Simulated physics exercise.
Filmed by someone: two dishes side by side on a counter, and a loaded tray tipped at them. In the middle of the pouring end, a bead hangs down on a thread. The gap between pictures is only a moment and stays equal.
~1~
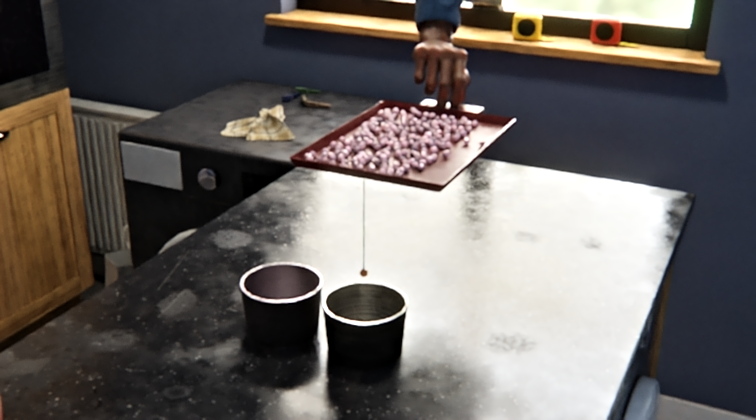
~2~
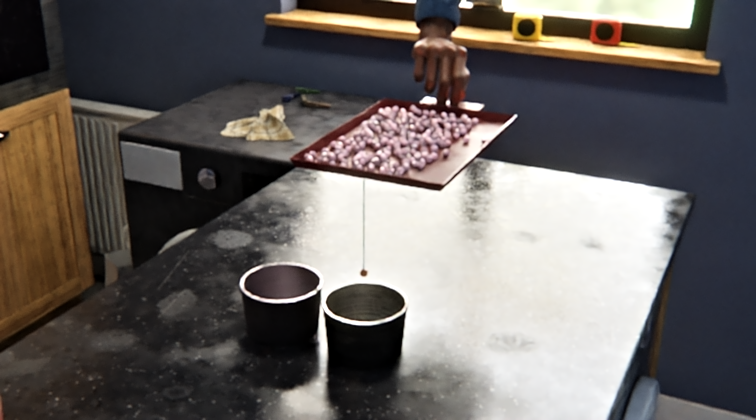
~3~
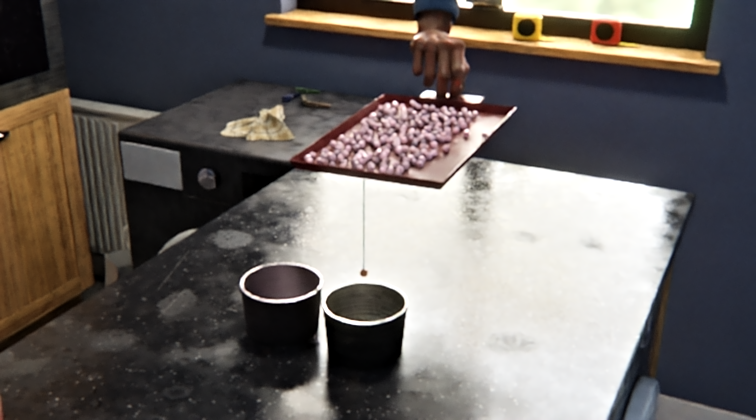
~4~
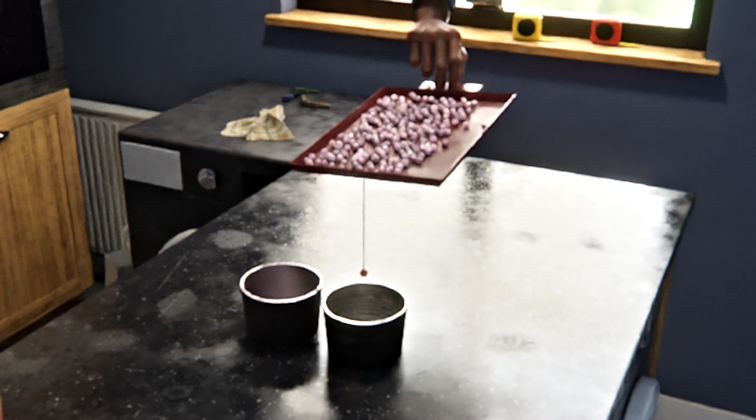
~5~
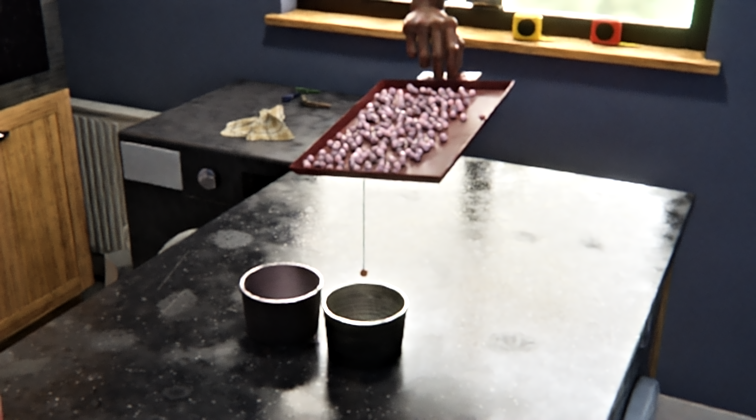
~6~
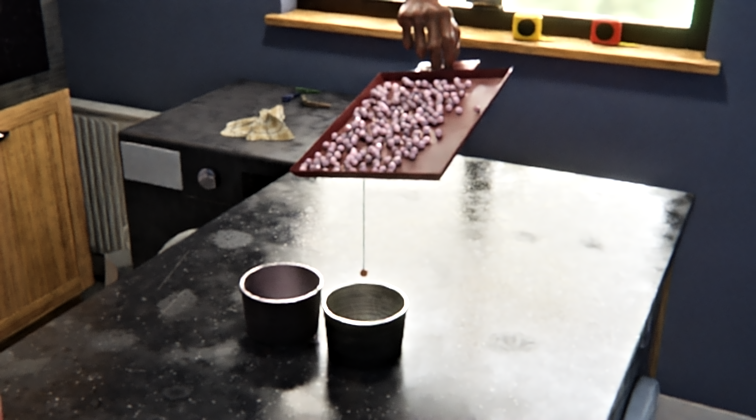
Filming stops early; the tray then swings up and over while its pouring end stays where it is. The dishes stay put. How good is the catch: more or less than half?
The dishes end up holding in excess of half.
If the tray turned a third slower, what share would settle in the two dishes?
Close to 80 per cent.
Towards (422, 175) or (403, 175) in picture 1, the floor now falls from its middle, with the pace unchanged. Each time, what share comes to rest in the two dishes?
In order, 10 in a hundred and 30 in a hundred.
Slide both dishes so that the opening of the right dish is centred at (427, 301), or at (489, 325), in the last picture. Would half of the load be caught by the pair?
Result, first setup: A minority share; second setup: A minority share.
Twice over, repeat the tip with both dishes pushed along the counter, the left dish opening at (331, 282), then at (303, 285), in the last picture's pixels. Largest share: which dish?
The first time it's the left member, the second time the left member.
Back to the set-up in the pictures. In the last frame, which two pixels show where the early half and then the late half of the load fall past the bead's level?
Roughly (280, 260) first, then roughly (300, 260).
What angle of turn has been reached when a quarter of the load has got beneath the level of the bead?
55° or so.
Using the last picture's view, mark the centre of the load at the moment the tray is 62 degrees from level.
I'd put it at about (299, 241).
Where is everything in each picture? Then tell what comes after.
The first frame shows corners of the pouring end at (296, 157) and (440, 182), level; middle of the load at (404, 139), sugar pearls; left dish at (261, 318); right dish at (346, 340); bead on its thread at (364, 273).
The second frame shows corners of the pouring end at (295, 157) and (440, 182), level; middle of the load at (404, 138).
The third frame shows corners of the pouring end at (295, 159) and (440, 180), tipped barely, lowest at the left corner; middle of the load at (403, 135).
The fourth frame shows corners of the pouring end at (295, 162) and (439, 177), tipped a little, lowest at the left corner; middle of the load at (403, 130).
The fifth frame shows corners of the pouring end at (295, 165) and (438, 174), tipped a little, lowest at the left corner; middle of the load at (400, 125).
The sixth frame shows corners of the pouring end at (295, 168) and (437, 171), tipped clearly, lowest at the left corner; middle of the load at (396, 122), nearly all on the move; left dish at (261, 318); right dish at (346, 340).
Soon, tray tipped steeply; about a third on the tray; about a third in the left dish; a small part outside both; about a quarter in the air.
A while on, tray tipped past a quarter turn; most in the left dish; about a quarter outside both; a stray few in the air.
Towards the end, tray tipped past a quarter turn; most in the left dish; about a quarter outside both.
Finally, tray tipped past a quarter turn; none in the right dish; most in the left dish; about a quarter outside both.
